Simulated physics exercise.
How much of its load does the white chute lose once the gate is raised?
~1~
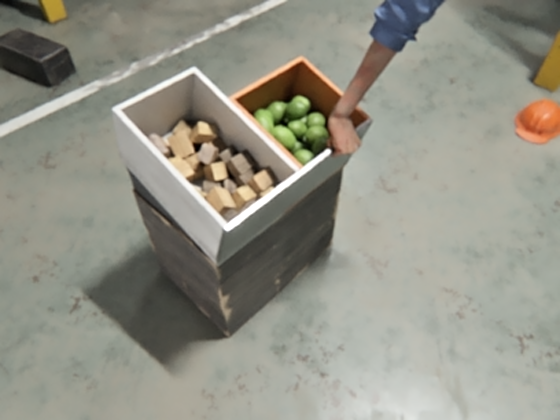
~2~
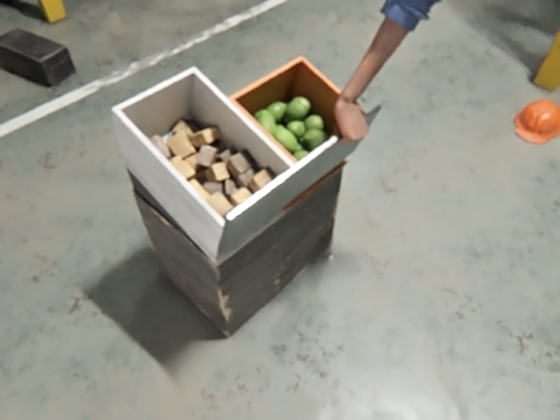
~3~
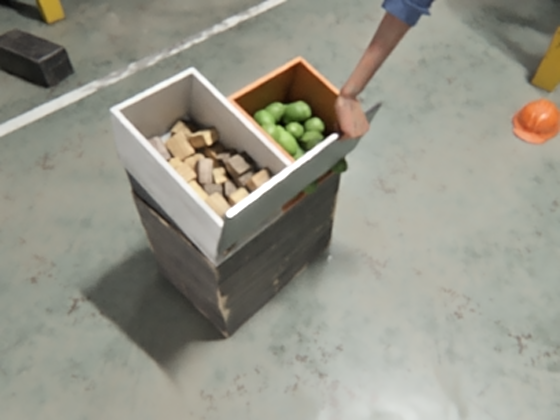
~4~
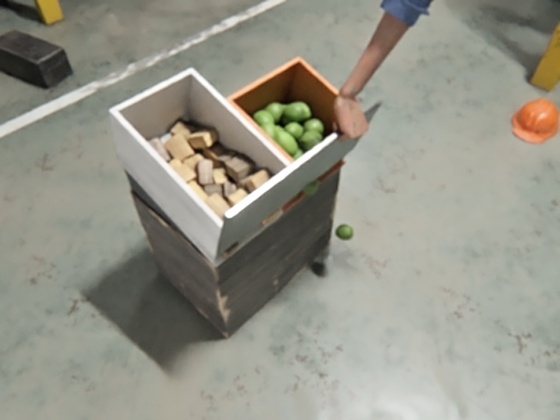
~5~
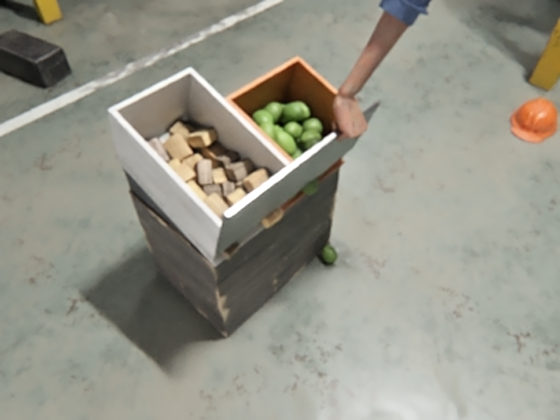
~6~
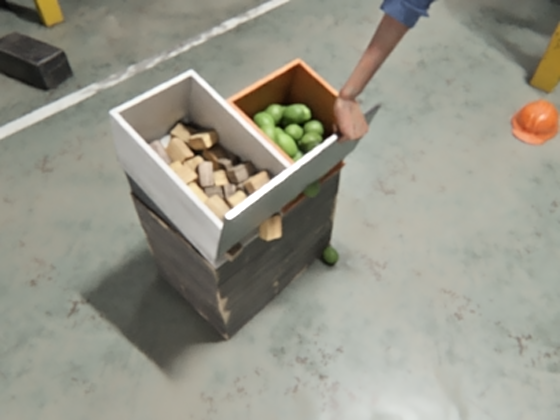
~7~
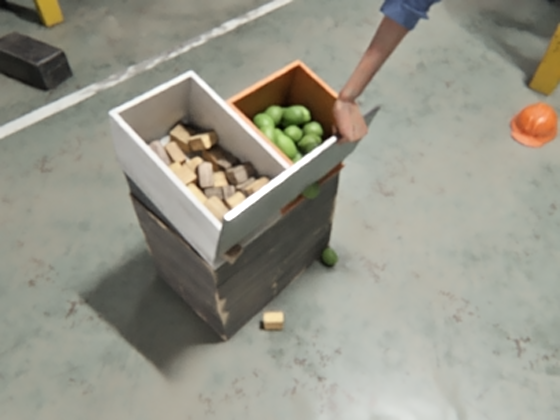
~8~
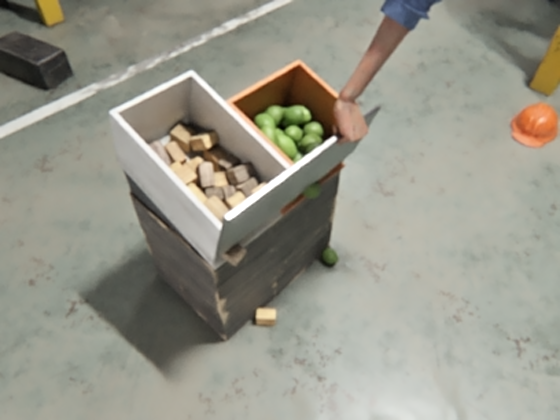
It loses only a small part, well under a sixth of its timber offcuts, as a single piece drops to the floor and the rest stay in the chute.
On a worn concrete floor, a white chute of timber offcuts and an orange chute of round green fruit sit side by side on a dark stand, sloping gently down to the right. A hand reaching in from the top raises the gate across their lower ends slightly and then holds it there. One green fruit slips out beneath it, drops to the floor and settles close to the stand. A single timber offcut then slides from the white chute and falls in front of the stand. Both lie on the floor at the end, while the chutes remain well filled.
